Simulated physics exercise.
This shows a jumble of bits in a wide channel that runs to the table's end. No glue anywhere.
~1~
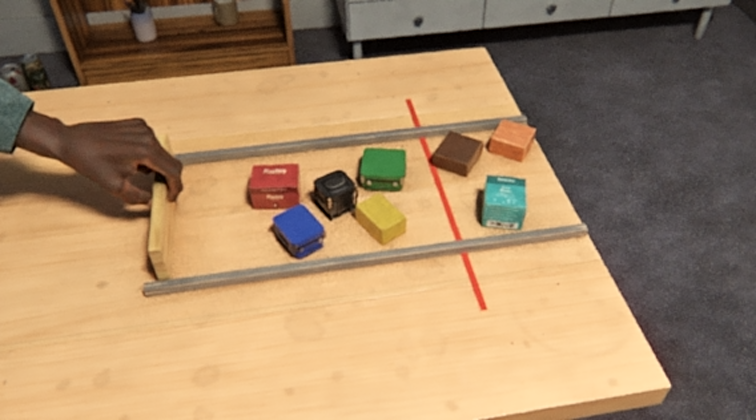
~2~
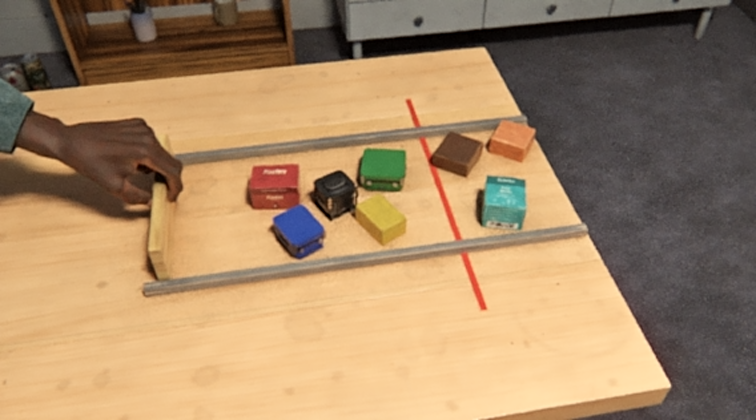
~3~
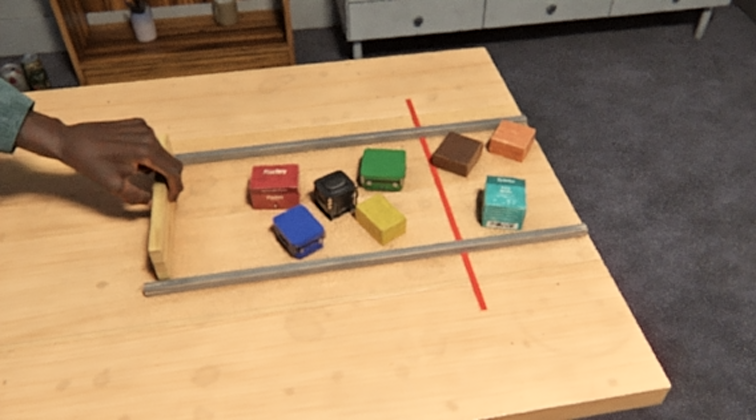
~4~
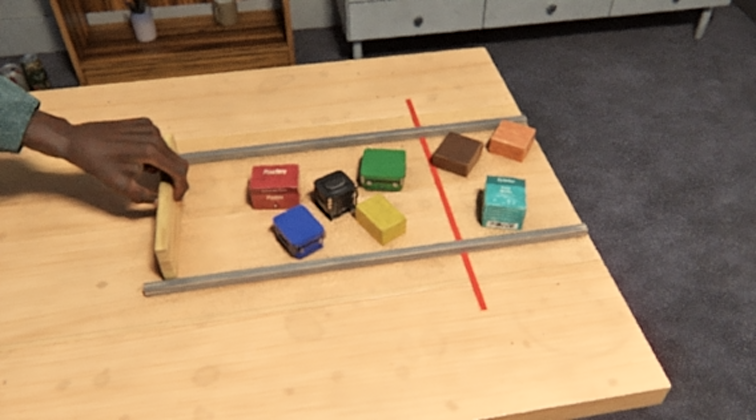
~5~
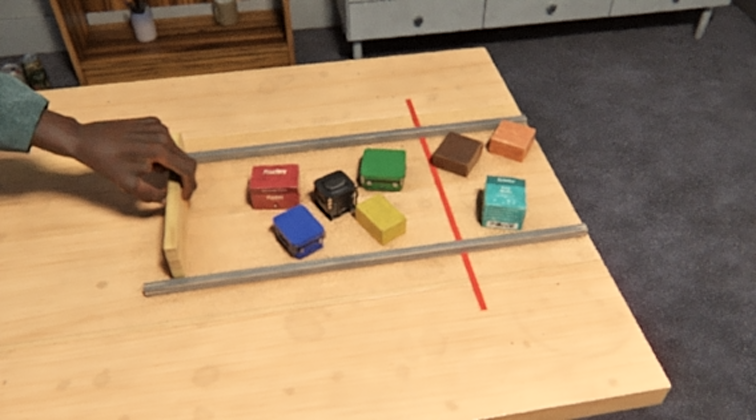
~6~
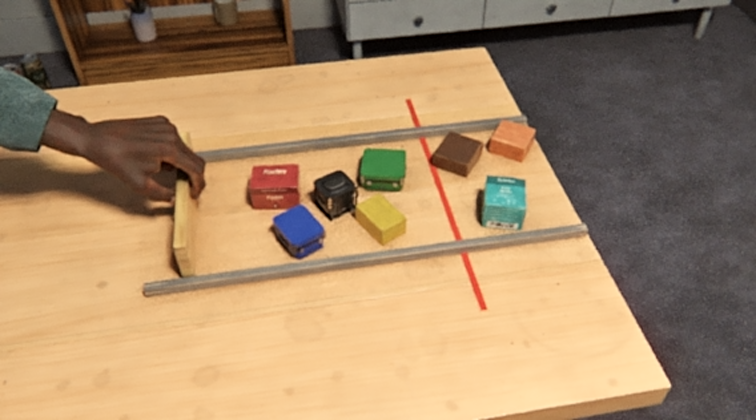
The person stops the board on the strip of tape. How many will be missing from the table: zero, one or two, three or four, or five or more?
The number that fall off is one or two.
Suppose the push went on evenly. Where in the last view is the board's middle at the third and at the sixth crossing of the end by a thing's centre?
Near (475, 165) and (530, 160).
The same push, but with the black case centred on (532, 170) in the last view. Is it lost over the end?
It remains up.
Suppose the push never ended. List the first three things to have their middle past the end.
The order is the orange block, then the brown block, then the turquoise box.
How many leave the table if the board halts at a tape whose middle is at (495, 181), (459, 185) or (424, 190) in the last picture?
In that order 4, 2 and 1.
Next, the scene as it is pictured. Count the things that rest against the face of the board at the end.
It touches 2.
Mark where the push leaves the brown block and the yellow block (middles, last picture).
The brown block stops around (543, 150); the yellow block around (504, 215).
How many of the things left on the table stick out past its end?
That would be 1.
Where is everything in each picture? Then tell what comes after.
The first frame shows orange block (512, 140); turquoise box (504, 202); brown block (458, 154); board (164, 204); tape (440, 188).
The second frame shows turquoise box (504, 202); board (164, 204).
The third frame shows brown block (458, 154); red box (276, 187).
The fourth frame shows orange block (512, 141); yellow block (381, 219).
The fifth frame shows turquoise box (504, 202); green case (384, 171).
The sixth frame shows orange block (512, 141); turquoise box (504, 202); brown block (458, 154); board (187, 202); tape (440, 188).
Soon after, none off yet; orange block at rest near (512, 141); turquoise box at rest near (504, 202); brown block at rest near (458, 154).
By the end, the number that fall off is one or two; fallen, orange block.
